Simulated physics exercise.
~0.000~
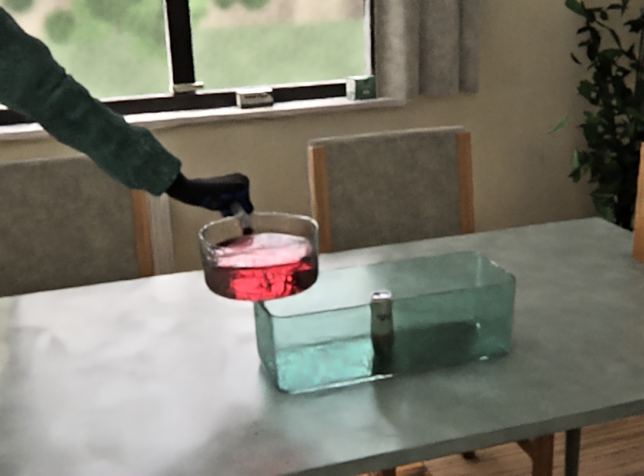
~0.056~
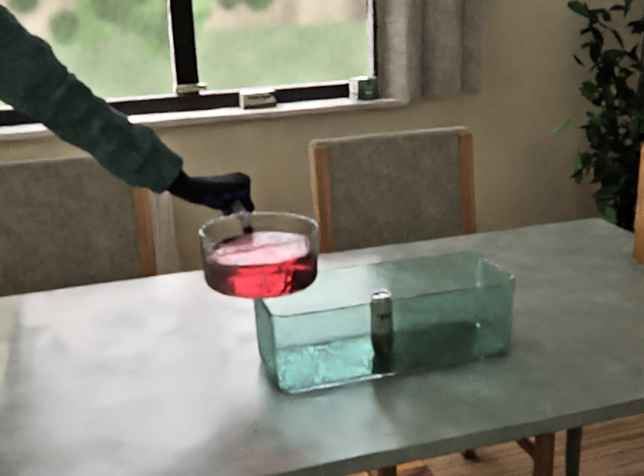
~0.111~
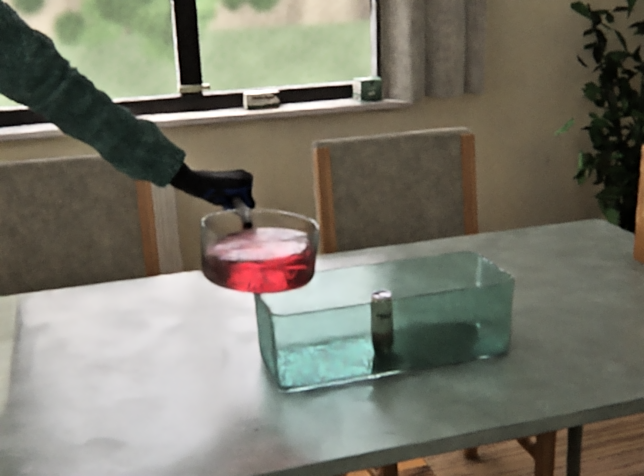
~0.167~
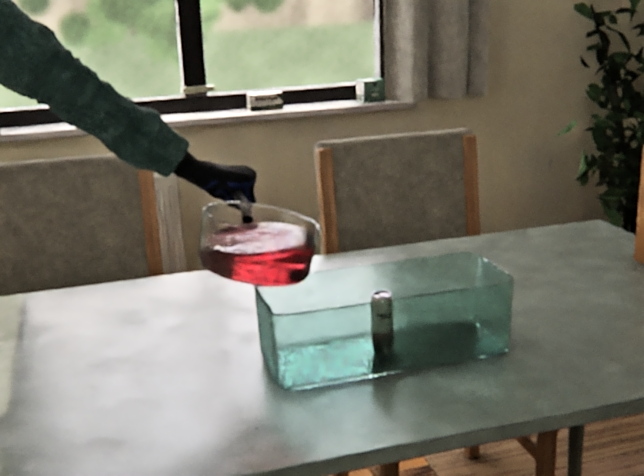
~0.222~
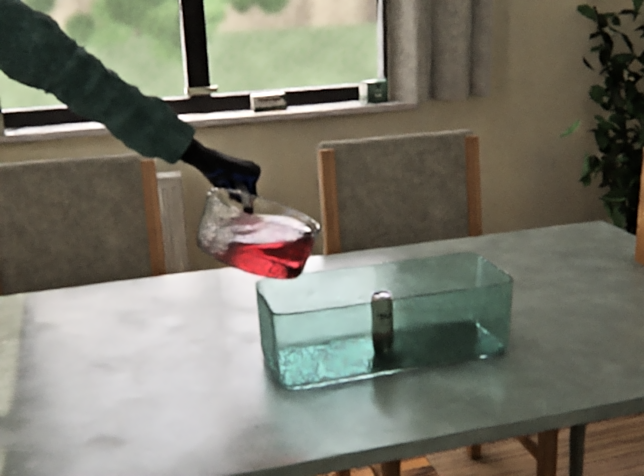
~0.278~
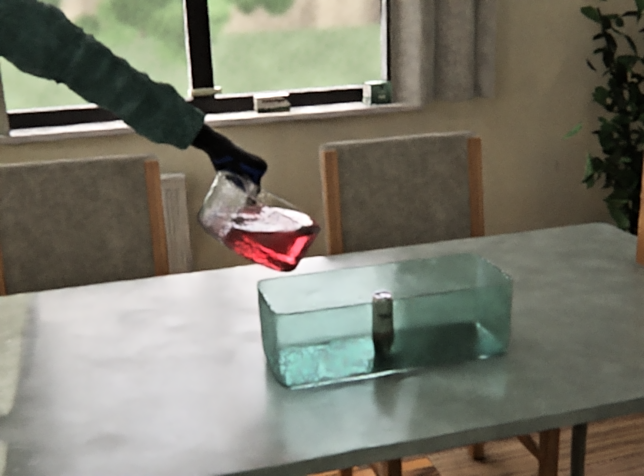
A dark-gloved hand in a green sleeve holds a clear round pot of red liquid above the left end of a long greenish glass basin, seen from slightly above. The basin, with a small metallic tin inside, stands on a grey table before chairs, a window and a leafy plant. The hand tilts the pot rightward, slowly then faster, its left side rising, while the view shifts very slightly.
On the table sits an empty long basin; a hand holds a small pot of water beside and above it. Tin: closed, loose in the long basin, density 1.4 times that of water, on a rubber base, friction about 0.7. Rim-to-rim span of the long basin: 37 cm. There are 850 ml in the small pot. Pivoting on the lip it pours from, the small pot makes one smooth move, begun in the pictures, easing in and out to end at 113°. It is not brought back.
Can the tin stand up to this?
It stays erect.
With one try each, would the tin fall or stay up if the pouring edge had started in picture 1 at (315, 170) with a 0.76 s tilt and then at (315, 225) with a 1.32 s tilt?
In the first try it remains standing; in the second it remains standing.
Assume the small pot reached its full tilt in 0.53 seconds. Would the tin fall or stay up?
Result: Tin upright.
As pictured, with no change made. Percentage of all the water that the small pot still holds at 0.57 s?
About 32 percent.
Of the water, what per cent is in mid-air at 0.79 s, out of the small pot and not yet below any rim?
About 9 % of the total.
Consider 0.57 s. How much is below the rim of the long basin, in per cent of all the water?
About 12 per cent.
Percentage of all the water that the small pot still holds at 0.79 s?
About 2 % is still there.
After 0.57 s the tilt is 97° and 32 per cent is still to pour; the tin stands where it began.
After 0.79 s the tilt is 113° and 2 per cent is still to pour; the tin stands where it began.
After 1.01 s the tilt is 113° and 0 per cent is still to pour; the tin stands where it began.
After 1.26 s the tilt is 113° and 0 per cent is still to pour; the tin stands where it began.
In the end the tin stands where it began.
